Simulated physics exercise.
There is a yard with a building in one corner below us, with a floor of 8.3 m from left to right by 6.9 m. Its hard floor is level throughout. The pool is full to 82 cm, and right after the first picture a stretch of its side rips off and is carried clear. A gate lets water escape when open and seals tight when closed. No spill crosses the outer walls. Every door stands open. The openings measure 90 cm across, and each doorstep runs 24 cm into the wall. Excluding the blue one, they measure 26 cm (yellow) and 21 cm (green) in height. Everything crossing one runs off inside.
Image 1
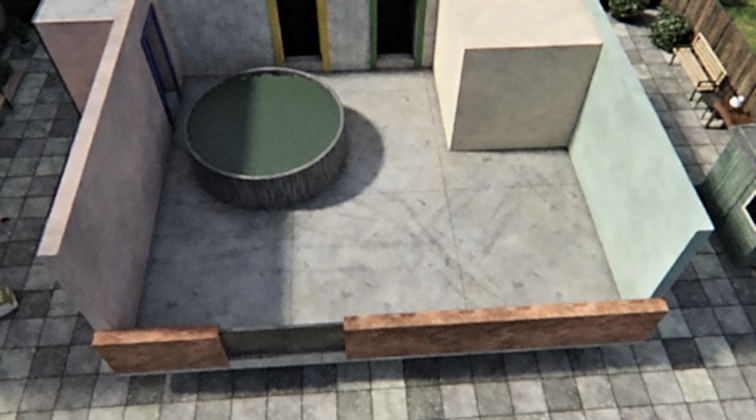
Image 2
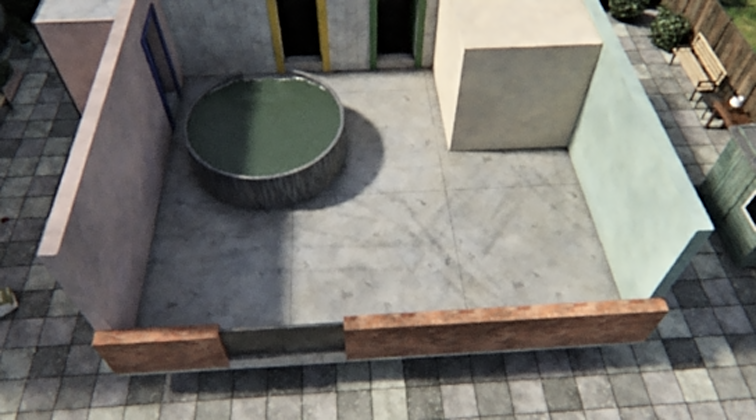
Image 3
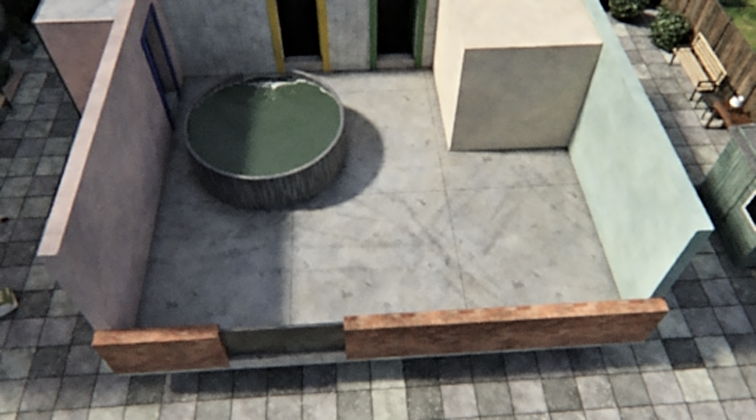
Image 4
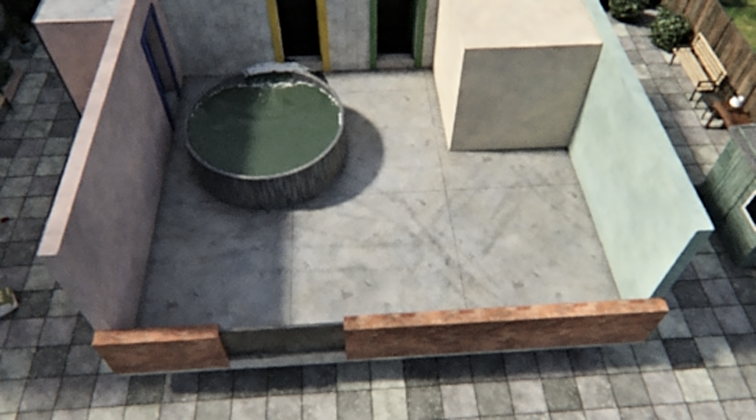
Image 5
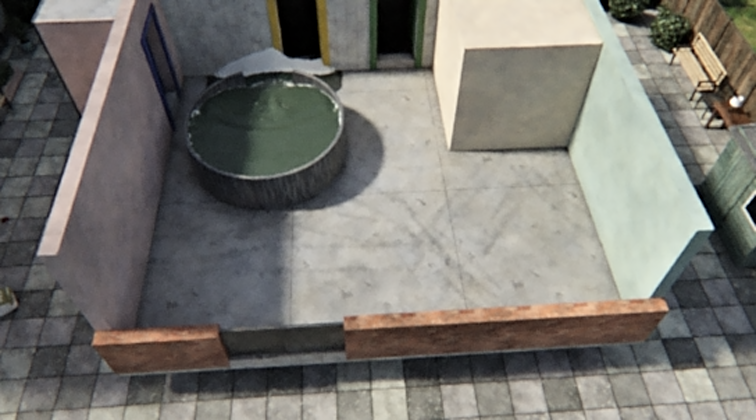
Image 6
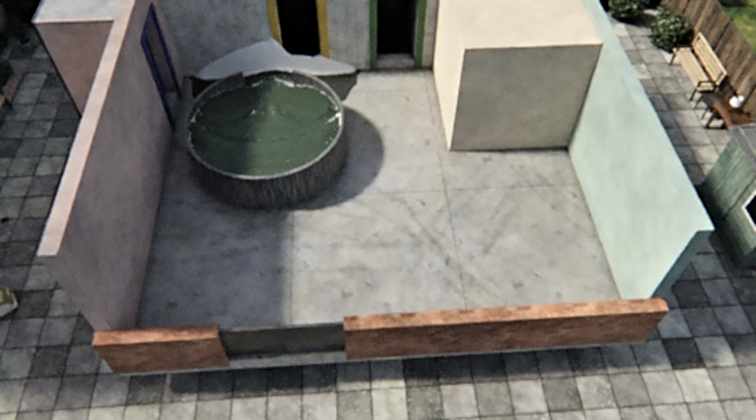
A walled yard with a level grey concrete floor is seen from high above, its walls pinkish on the left and pale green on the right, with a low reddish-brown wall in front. A round, dark pool of green water stands at the upper left near blue, yellow and green doorways, beside a cream block. Water pours from the pool's far side and spreads behind it while the camera stays still.
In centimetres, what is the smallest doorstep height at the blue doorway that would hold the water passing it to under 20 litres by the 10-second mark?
Close to 27 cm is just enough.
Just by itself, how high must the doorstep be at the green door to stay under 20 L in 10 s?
For green: Close to 16 cm.
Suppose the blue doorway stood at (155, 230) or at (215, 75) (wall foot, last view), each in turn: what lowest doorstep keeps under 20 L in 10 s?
In turn: Roughly 5.5 cm, roughly 30 cm.
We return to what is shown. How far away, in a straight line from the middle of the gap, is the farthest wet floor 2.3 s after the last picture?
Roughly 5.6 m.
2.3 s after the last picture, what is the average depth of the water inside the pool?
On average, around 49 cm.
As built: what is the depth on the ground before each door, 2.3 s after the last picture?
Door by door in cm - yellow 39, blue 28, green 8.
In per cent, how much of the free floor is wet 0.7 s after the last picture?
Approximately 15 %.
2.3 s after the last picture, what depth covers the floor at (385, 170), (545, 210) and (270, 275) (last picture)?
Approx. 1 / 0 / 0 cm.
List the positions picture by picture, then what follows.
The first frame shows the pool at (265, 122) is whole and still, 82 cm deep; the blue door at (164, 76) is dry.
In the second frame, water pours out on the far side and has run 0.3 m, to a hidden place; about 10 cm deep outside, 82 cm at the back.
In the third frame, water pours out on the far side and has run 0.8 m, to a hidden place; about 11 cm deep outside, 82 cm at the back.
In the fourth frame, the gap is on the far side, the front 1.1 m out at (317, 72); the back of the pool holds 82 cm.
In the fifth frame, the gap is on the far side, the front 1.4 m out at (337, 71); the back of the pool holds 82 cm.
In the sixth frame, the gap is on the far side, the front 1.8 m out at (358, 70); the back of the pool holds 82 cm; 0.8 m in a straight line remain to the blue door at (164, 76).
Then, 0.7 s after the last picture water covers 15 % of the floor, deepest (64 cm) near (270, 74); 20 cm at the blue door, 0 litres in over its 23 cm doorstep.
Then, 2.3 s after the last picture water covers 40 % of the floor, deepest (46 cm) near (270, 79); 28 cm at the blue door, 24 litres in over its 23 cm doorstep.
Then, 9.3 s after the last picture water covers 95 % of the floor, deepest (22 cm) near (270, 79); 16 cm at the blue door, 45 litres in over its 23 cm doorstep.
At the blue door as built, the water peaked near 30 cm, 1.5 s after the last picture.
Run again over the same 10 s with other heights there, 41 litres in over 23.5 cm, 6 litres over 31.5 cm. The limit of 20 litres is kept from about 27 cm up.
